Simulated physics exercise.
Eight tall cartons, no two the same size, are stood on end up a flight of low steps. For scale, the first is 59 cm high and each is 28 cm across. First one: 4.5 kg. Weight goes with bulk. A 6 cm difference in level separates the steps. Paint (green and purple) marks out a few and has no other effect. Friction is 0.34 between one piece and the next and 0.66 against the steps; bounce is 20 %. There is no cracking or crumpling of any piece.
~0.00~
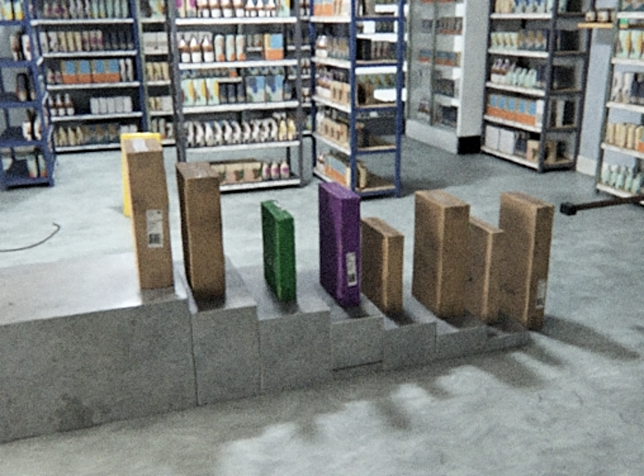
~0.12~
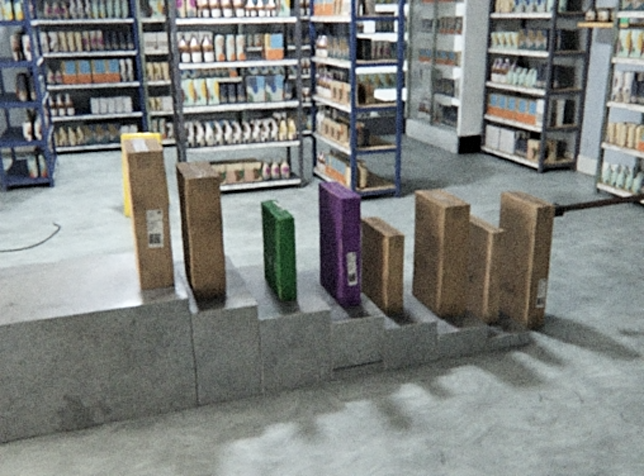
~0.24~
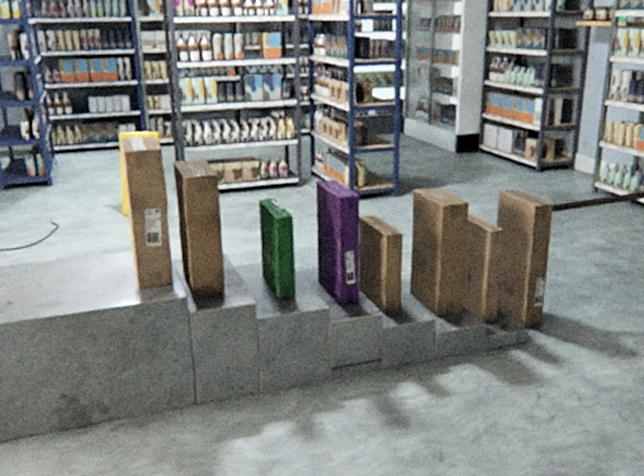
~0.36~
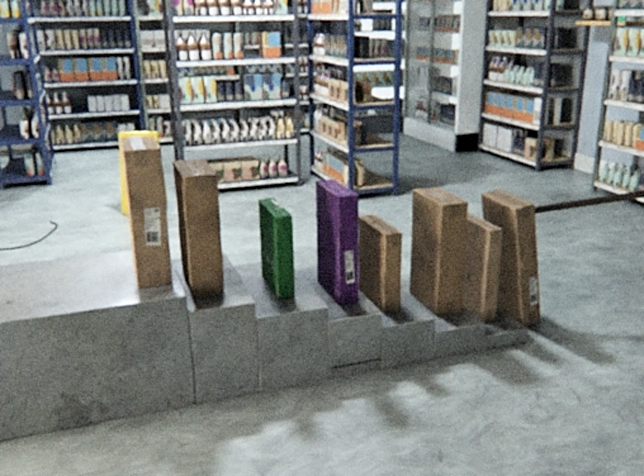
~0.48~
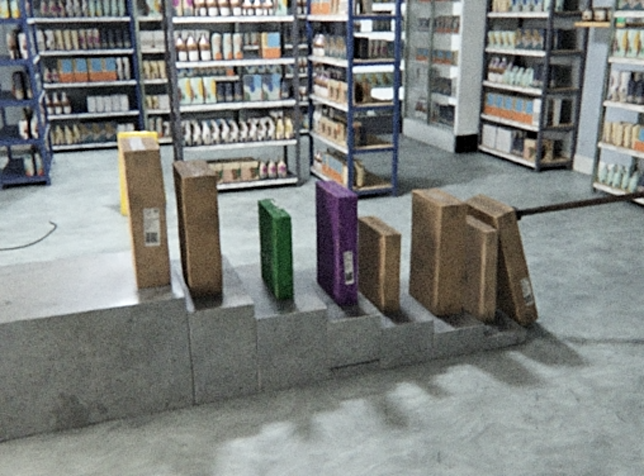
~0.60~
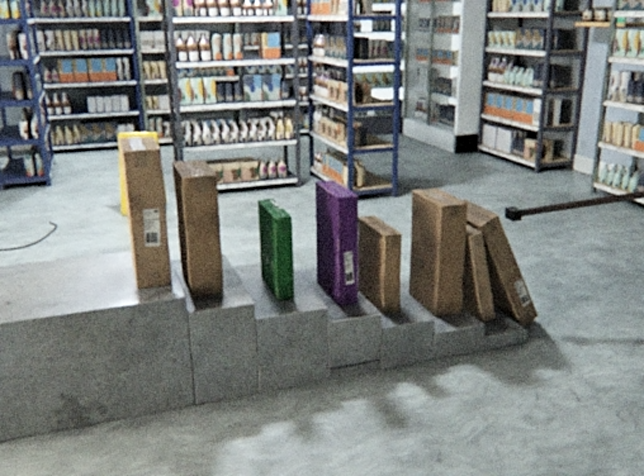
In a storeroom lined with stocked shelves, a dark pole moves in from the right and pushes the rightmost of several upright cartons on gray steps; the carton tilts left against its neighbor, which leans too, as the pole draws back.
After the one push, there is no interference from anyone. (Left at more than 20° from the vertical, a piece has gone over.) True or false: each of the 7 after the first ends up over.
False.
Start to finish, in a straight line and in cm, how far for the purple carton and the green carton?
Estimate: Purple near 20 cm, green near 10 cm.
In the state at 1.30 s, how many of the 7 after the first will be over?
By that time the tally stands at 4.
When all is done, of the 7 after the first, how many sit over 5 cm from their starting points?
Number shifted: 5.
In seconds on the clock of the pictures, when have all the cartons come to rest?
Around 2.0 s.
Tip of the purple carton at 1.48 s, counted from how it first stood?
Angle from initial pose, roughly 50 deg - estimate.
Around 0.82 s, 1 of the 7 other cartons over.
Around 1.08 s, 2 of the 7 other cartons over.
Around 1.30 s, 4 of the 7 other cartons over; purple carton tipped 26°; green carton tipped 6°.
Around 1.48 s, 5 of the 7 other cartons over; purple carton tipped 49°; green carton tipped 41°.
Finally (2.1 s), 5 of the 7 other cartons over; purple carton tipped 52°; green carton tipped 45°. Two left standing. Seen by the last camera, middles, purple carton near (290, 261), green carton near (245, 258).
